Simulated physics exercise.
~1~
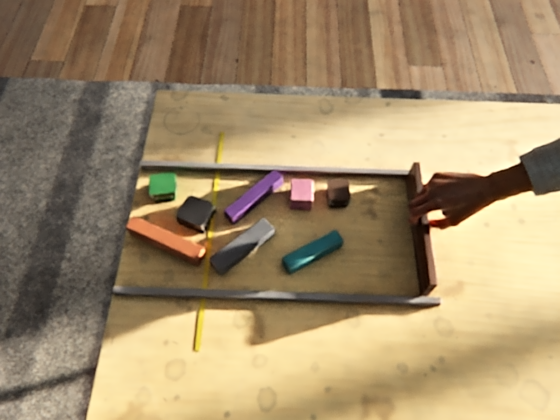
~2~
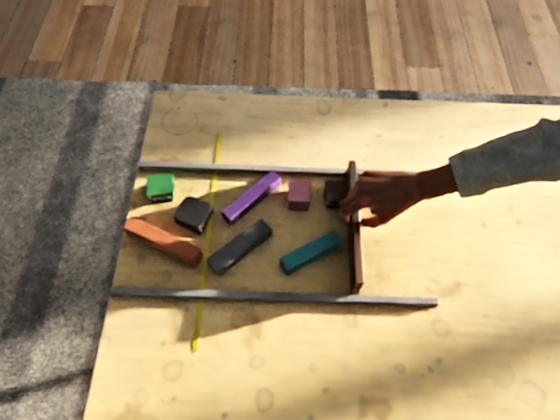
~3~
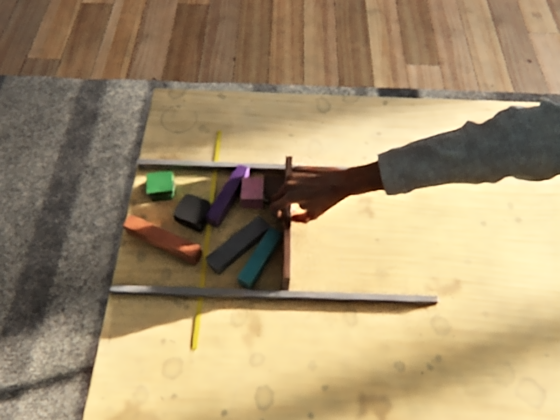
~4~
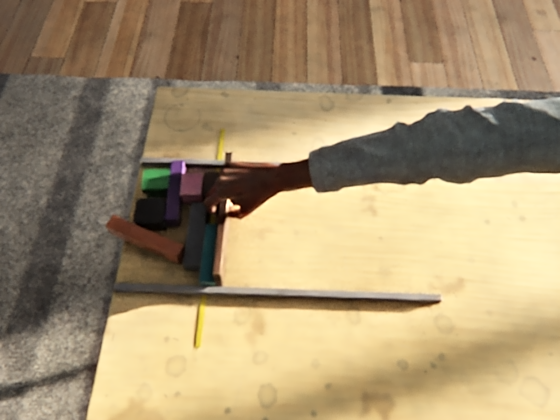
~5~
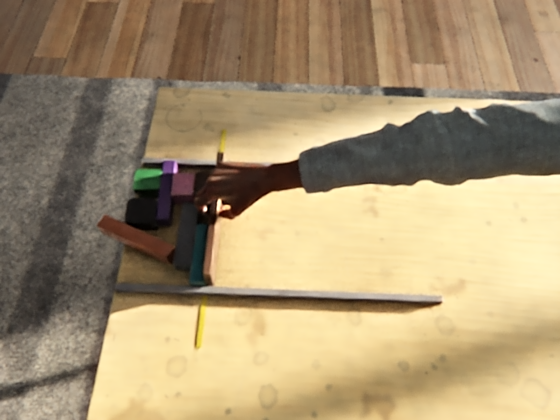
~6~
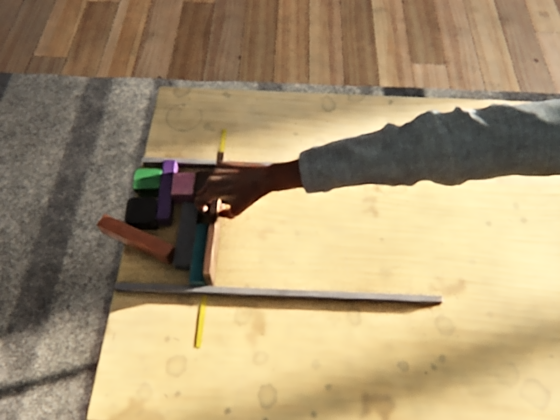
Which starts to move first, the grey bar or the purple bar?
The purple bar starts to move first, and the grey bar only begins to shift after that.
